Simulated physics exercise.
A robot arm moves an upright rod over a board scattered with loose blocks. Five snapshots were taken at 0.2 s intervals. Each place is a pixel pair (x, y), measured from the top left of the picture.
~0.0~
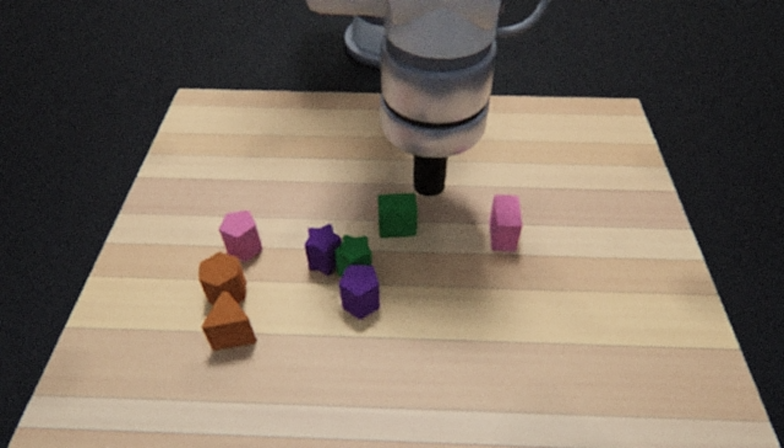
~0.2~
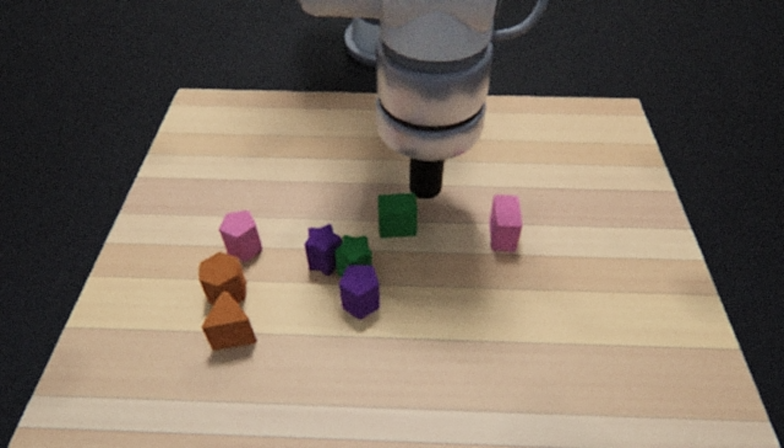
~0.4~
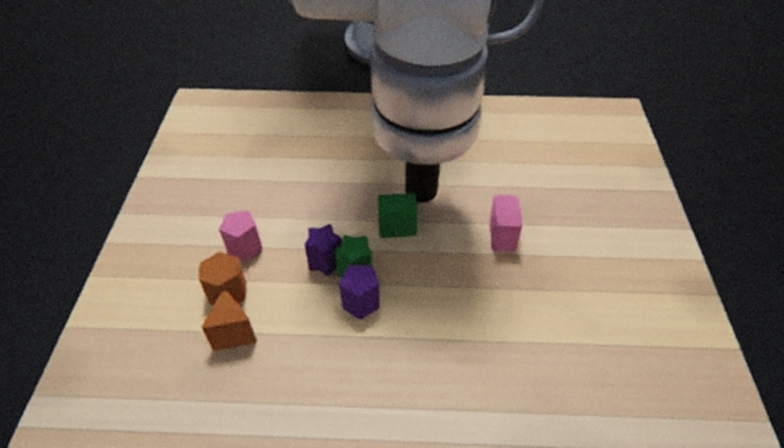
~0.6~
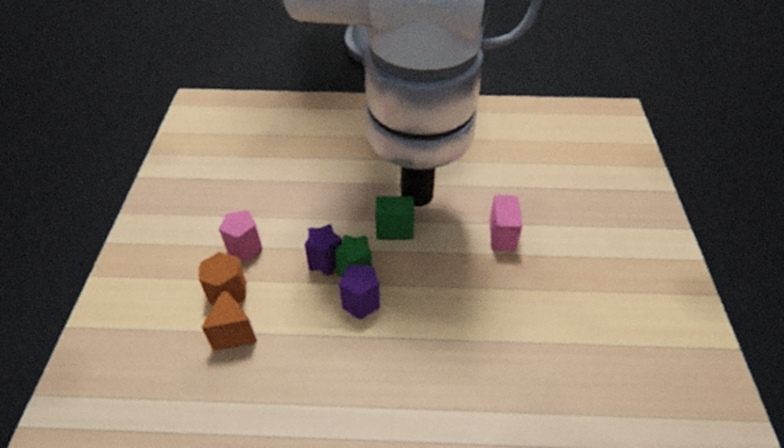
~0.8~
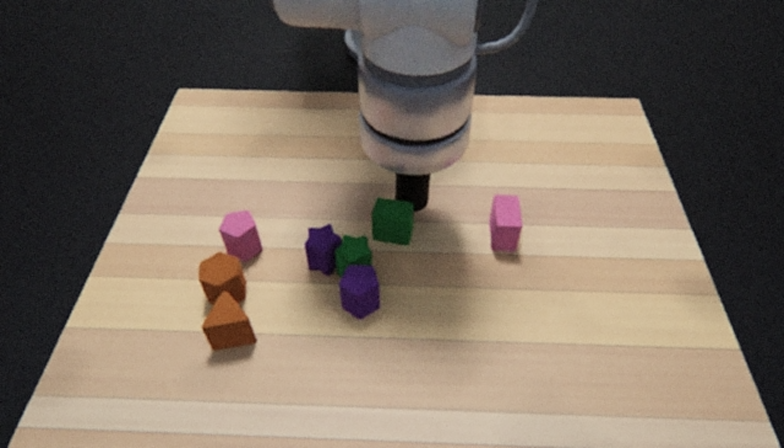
A pale striped wooden board against a dark background is seen from above at an angle by a still camera. A grey-white robot arm holds a black rod upright near the far middle, beside a green block, with purple and green blocks clustered nearby, pink and orange ones at left, and another pink one at right. The rod slides slightly left and nearer, then nudges the green block a little toward the viewer.
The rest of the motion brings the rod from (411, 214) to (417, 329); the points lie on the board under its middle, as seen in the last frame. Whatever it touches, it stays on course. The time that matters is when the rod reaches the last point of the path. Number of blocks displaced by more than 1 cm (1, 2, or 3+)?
Moved: Just one.
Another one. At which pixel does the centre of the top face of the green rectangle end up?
I expect it at (382, 229).
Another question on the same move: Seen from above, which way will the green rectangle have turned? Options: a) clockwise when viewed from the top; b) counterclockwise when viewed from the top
Correct choice: A.
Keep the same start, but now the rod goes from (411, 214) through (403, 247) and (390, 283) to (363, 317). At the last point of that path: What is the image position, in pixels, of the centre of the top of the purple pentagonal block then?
Final place: (327, 310).
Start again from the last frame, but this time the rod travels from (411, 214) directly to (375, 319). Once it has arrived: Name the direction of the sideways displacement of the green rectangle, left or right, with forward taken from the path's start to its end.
It's set to shift right.
The first path, step by step. One third of the way, rod (414, 235); green rectangle (383, 228), turned 75° clockwise.
Two thirds of the way, rod (416, 273); green rectangle (382, 229), turned 75° clockwise.
At the end, rod (418, 316); purple pentagonal block not moved; green rectangle (382, 229), turned 75° clockwise.
